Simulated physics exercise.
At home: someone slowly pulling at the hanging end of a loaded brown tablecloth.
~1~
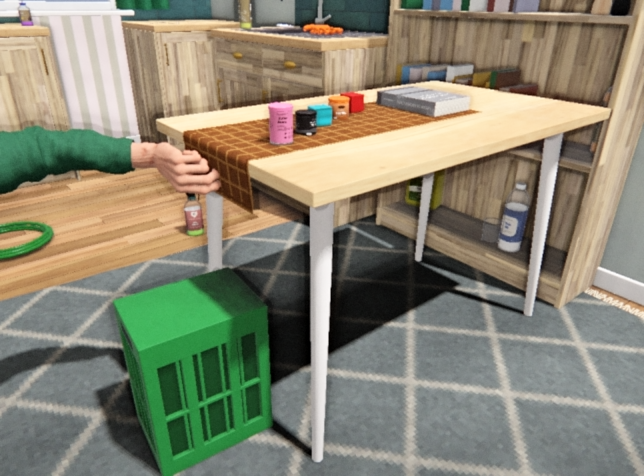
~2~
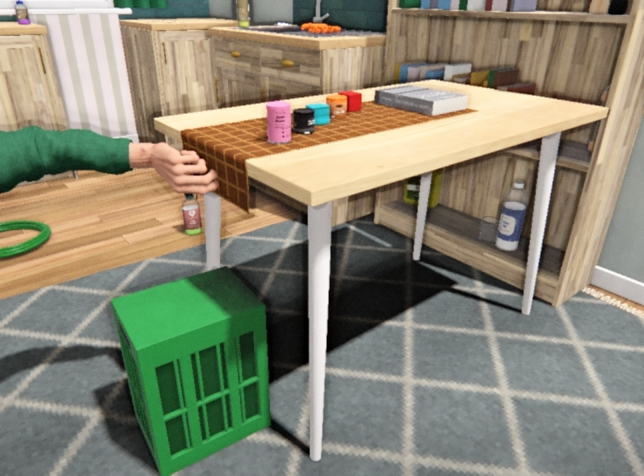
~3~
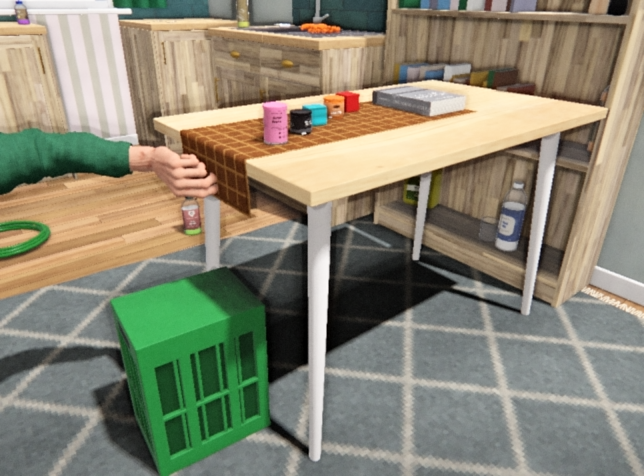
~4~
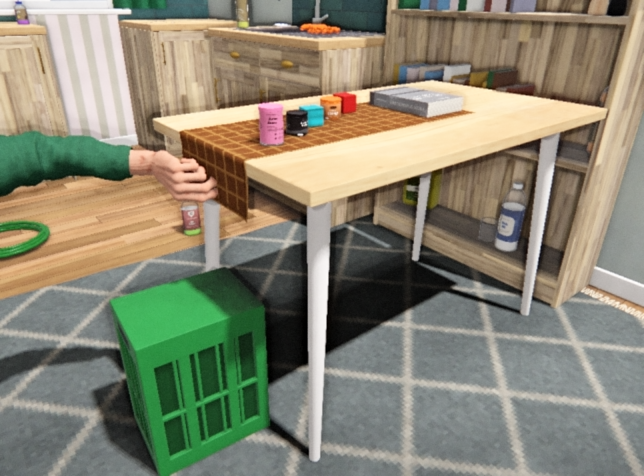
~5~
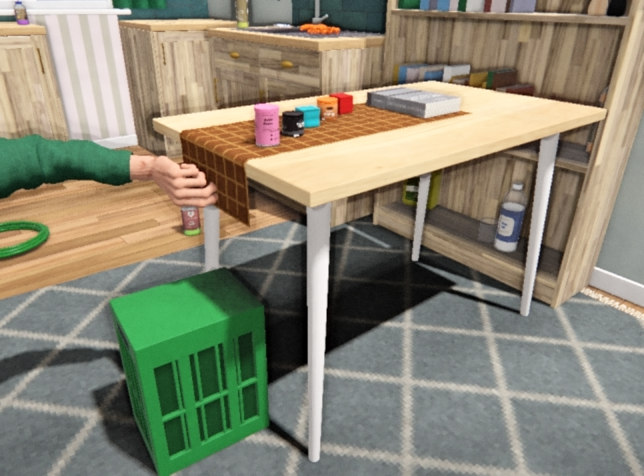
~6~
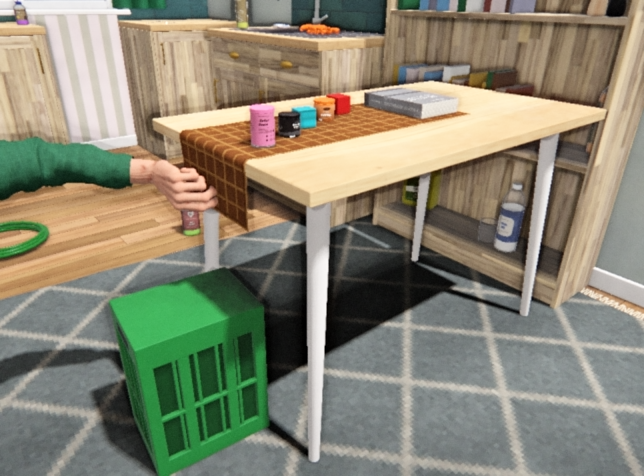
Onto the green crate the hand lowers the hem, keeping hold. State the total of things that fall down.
The total is two.
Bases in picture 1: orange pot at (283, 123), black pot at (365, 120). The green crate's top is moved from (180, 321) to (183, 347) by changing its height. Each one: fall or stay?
Orange pot: Lost; black pot: Safe.
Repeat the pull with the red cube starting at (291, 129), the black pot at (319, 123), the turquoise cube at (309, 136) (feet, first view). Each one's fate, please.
As for the red cube, it leaves the top; the black pot, it holds its spot; the turquoise cube, it leaves the top.
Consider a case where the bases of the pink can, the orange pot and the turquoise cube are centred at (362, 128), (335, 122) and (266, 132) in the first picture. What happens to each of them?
So, the pink can makes it through, the orange pot makes it through, the turquoise cube ends up down.
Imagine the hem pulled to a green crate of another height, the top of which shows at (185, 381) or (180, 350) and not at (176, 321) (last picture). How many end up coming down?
Counts: 4, 3.
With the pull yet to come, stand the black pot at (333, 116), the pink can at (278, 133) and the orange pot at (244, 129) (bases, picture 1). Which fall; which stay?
My call: The black pot hangs on; the pink can takes a tumble; the orange pot takes a tumble.
Soon after, hem near (217, 255); pink can gone.
Then, hem on the crate; pink can and black pot gone.
At rest, hem on the crate; pink can and black pot gone. The answer is two.
